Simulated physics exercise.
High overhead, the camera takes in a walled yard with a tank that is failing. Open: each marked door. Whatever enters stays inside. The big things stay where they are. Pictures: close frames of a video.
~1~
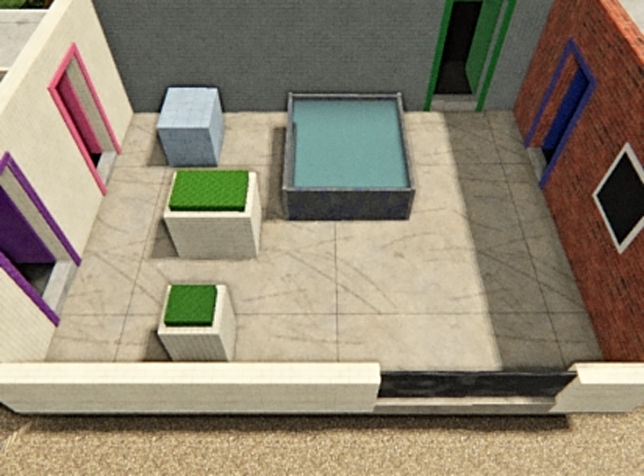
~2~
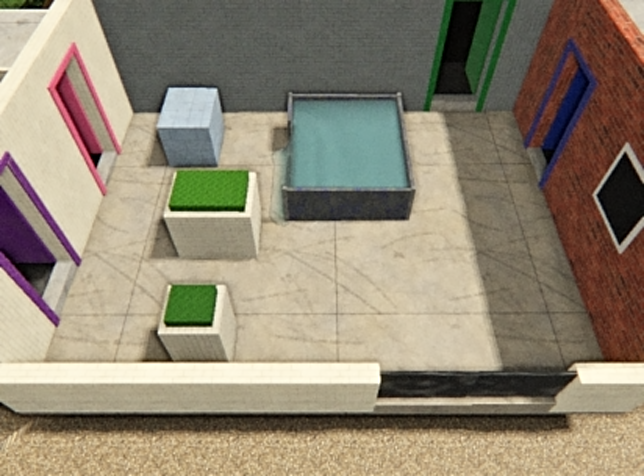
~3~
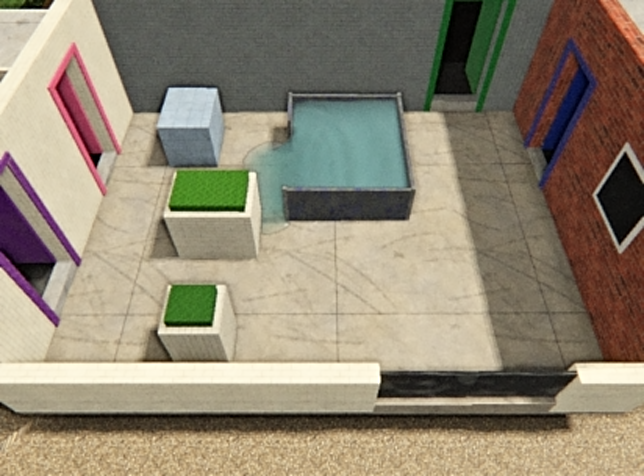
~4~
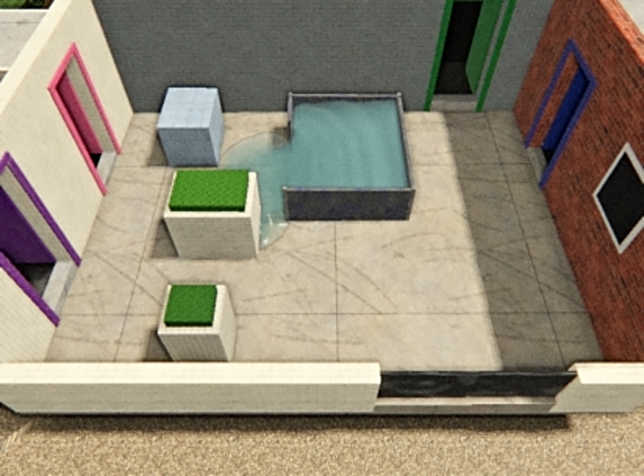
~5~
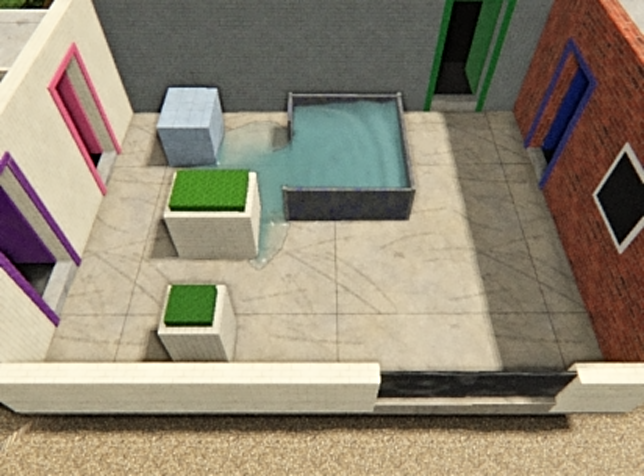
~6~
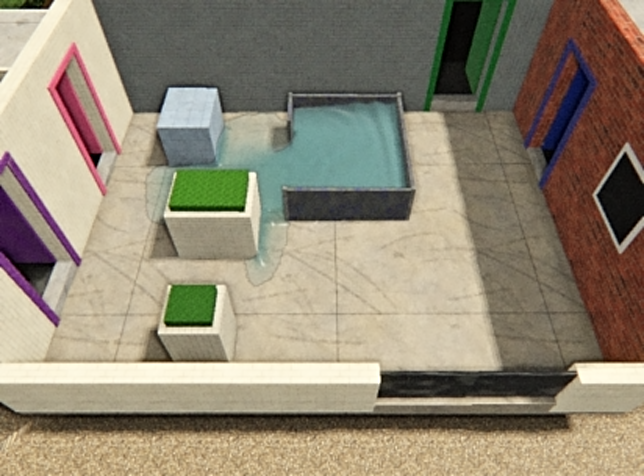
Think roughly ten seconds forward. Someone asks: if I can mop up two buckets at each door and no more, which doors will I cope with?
The green door: You will cope; the blue door: You will cope; the pink door: Too much for you; the purple door: You will cope.
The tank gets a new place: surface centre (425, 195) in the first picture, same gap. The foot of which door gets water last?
Last of all, the blue one.
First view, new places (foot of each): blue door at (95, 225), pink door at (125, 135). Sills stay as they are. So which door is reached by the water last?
That would be the green one.
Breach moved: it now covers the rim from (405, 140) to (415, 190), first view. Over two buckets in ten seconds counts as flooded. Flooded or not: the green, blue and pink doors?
Green door stays within the limit, blue door exceeds the limit, pink door stays within the limit.
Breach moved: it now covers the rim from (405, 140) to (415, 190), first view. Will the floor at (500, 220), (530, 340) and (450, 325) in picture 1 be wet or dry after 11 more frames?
Following the listed order, the three come out reached by the spill, reached by the spill and not reached.
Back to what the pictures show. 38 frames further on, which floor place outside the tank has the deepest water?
About (36, 387).
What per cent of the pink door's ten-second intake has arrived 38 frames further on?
Near 90 %, I'd say.
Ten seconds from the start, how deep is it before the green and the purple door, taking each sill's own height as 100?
Roughly 10 and 50 %.
A moment on, water covers 25 % of the floor; the green door not reached, the blue door not reached, the pink door over two buckets in, the purple door not reached.
Next, water covers 40 % of the floor; the green door not reached, the blue door not reached, the pink door far over two buckets in, the purple door wet at the sill, nothing in.
Then, water covers 50 % of the floor; the green door wet at the sill, nothing in, the blue door not reached, the pink door far over two buckets in, the purple door wet at the sill, nothing in.
Later, water covers 75 % of the floor; the green door wet at the sill, nothing in, the blue door wet at the sill, nothing in, the pink door far over two buckets in, the purple door wet at the sill, nothing in.
In the end, water covers 95 % of the floor; the green door wet at the sill, nothing in, the blue door wet at the sill, nothing in, the pink door far over two buckets in, the purple door wet at the sill, nothing in.
